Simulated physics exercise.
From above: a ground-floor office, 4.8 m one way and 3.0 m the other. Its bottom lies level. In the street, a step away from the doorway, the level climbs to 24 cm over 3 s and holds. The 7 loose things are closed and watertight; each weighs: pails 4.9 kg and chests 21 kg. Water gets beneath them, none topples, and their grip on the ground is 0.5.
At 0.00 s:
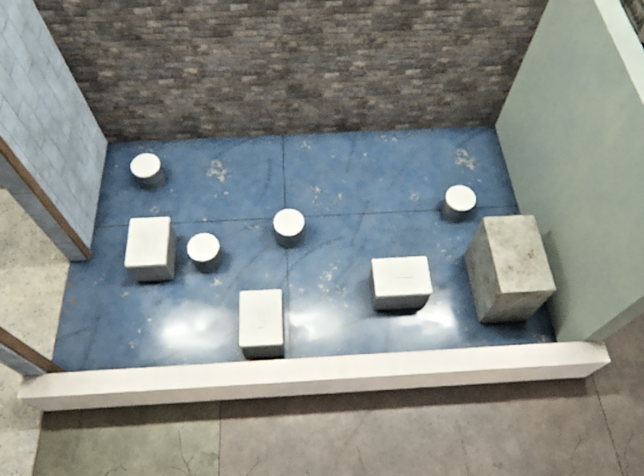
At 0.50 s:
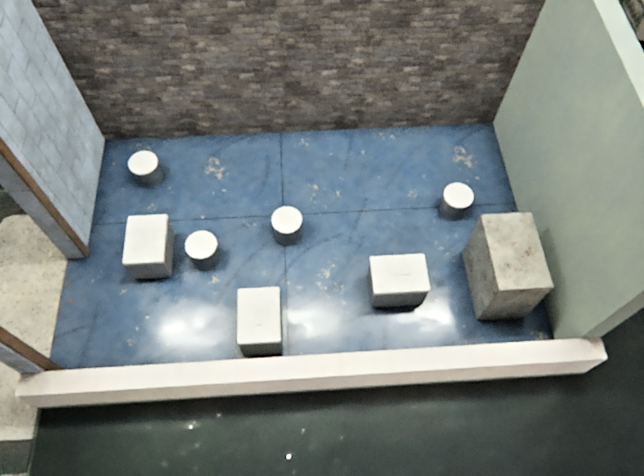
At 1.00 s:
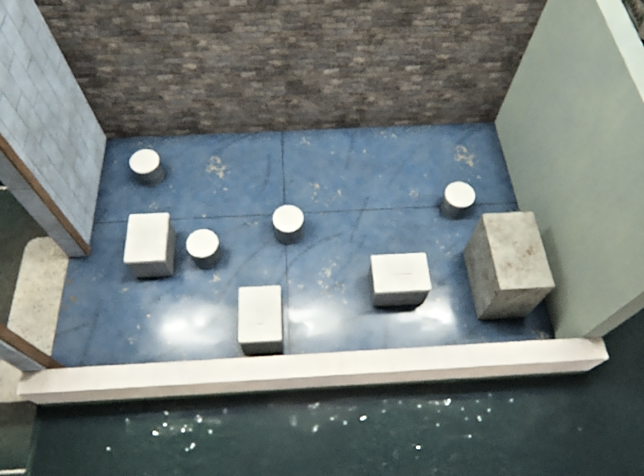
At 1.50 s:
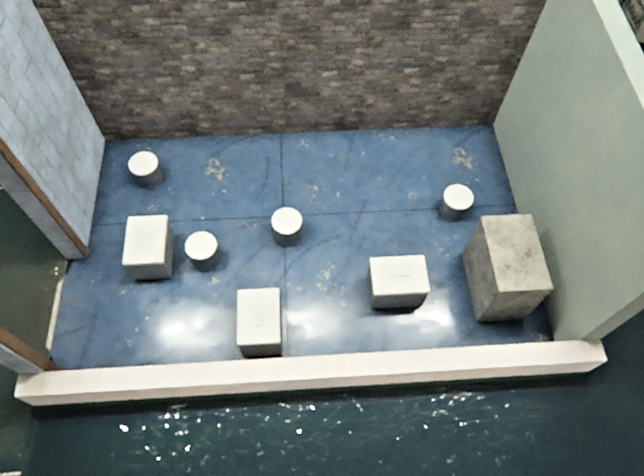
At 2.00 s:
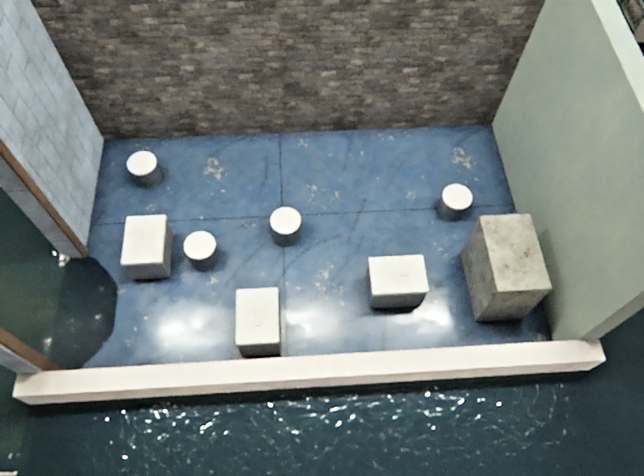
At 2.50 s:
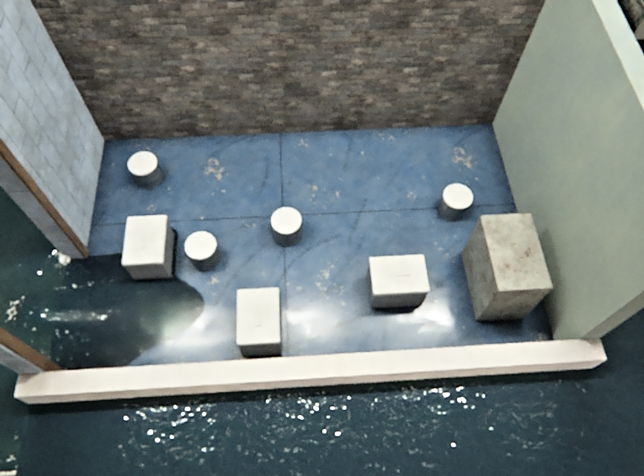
A small room with a blue floor, a grey brick back wall and a low white front wall is seen from above, with an opening on the left. Pale round and box-shaped objects stand scattered about, a larger grey block at right. Dark water covers the ground in front, then enters through the left opening and spreads around the nearest pale box, while the objects stay put.
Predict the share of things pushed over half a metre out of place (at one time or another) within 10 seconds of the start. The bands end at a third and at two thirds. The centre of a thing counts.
It is two thirds or above.
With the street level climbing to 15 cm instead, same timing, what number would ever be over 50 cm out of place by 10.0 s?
In that case 2 of them.
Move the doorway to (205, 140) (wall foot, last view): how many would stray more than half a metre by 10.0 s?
In that case 7 of them.
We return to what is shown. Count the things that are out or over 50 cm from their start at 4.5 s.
3 of them.
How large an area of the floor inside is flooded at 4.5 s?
About 8.0 m2.
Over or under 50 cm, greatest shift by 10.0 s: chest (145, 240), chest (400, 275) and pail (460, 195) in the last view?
In that order: More, over, past it.
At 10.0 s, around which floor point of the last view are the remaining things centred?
Near (316, 210).
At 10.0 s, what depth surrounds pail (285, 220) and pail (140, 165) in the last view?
Roughly 10 and 4 cm.
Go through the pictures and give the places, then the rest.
The first frame shows a pail at (289, 222) rests on the ground; a pail at (145, 165), on the bottom; 0.0 m2 under water; 0 of 7 have shifted.
The second frame shows a pail at (287, 219), on the bottom; a pail at (143, 162) rests on the ground; 0.0 m2 under water; 0 of 7 have shifted.
The third frame shows a pail at (288, 218) rests on the ground; a pail at (144, 161) rests on the ground; 0.0 m2 under water; 0 of 7 have shifted.
The fourth frame shows a pail at (287, 220), on the bottom; a pail at (143, 163), on the bottom; 0.0 m2 under water; 0 of 7 have shifted.
The fifth frame shows a pail at (286, 220), on the bottom; a pail at (142, 163) rests on the ground; 0.3 m2 under water; 0 of 7 have shifted.
The sixth frame shows a pail at (286, 220) rests on the ground; a pail at (142, 163), on the bottom; 1.1 m2 under water; 0 of 7 have shifted.
After 3.5 s 0 of 7 are over 50 cm from their spots; 0 afloat.
After 4.5 s 3 of 7 are over 50 cm from their spots; 0 afloat.
After 7.0 s 5 of 7 are over 50 cm from their spots; 1 afloat.
After 10.0 s 5 of 7 are over 50 cm from their spots, and 5 have been at some point; 6 afloat.
